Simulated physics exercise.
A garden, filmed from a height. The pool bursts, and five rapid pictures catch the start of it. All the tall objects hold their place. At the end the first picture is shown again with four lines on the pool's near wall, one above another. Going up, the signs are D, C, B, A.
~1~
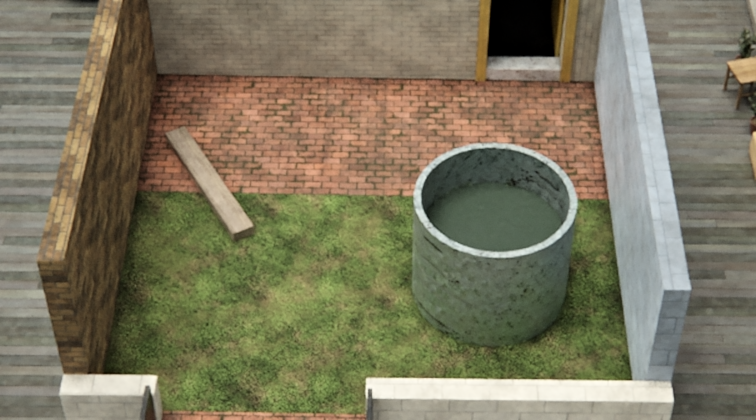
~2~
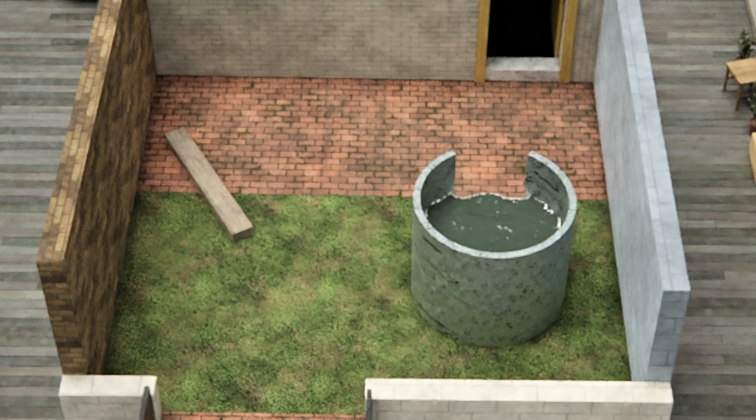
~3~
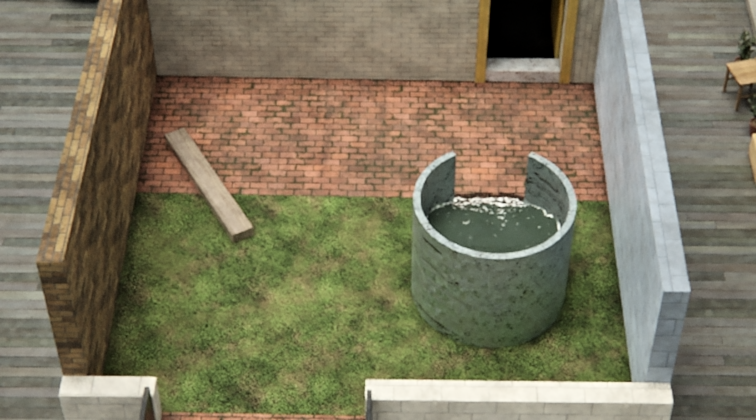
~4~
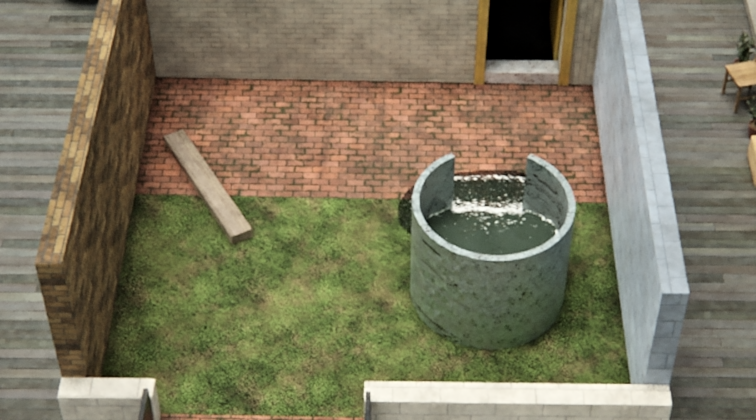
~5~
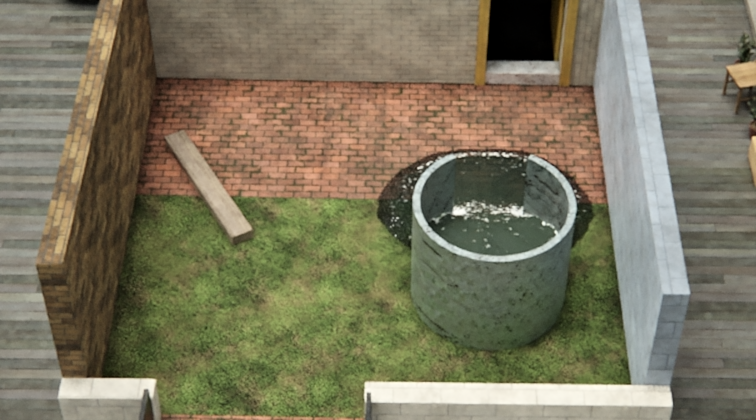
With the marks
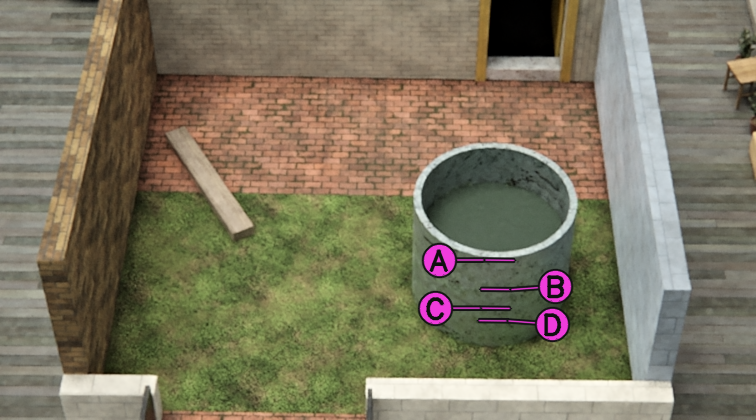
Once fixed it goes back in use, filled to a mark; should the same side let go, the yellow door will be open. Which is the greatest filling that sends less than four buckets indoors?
It is C.
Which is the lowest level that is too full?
It is B.
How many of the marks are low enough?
Two.
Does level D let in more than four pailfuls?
No, not at all.
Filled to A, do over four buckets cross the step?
Yes, that goes wrong.
On the marked copy, A at (498, 260); B at (496, 289); C at (494, 308); D at (493, 320); from the bottom up D, C, B, A.
For level A, dozens of bucketfuls pour in.
For level B, about 8 bucketfuls get in.
For level C, a splash gets over, under a bucket.
For level D, nothing gets over.
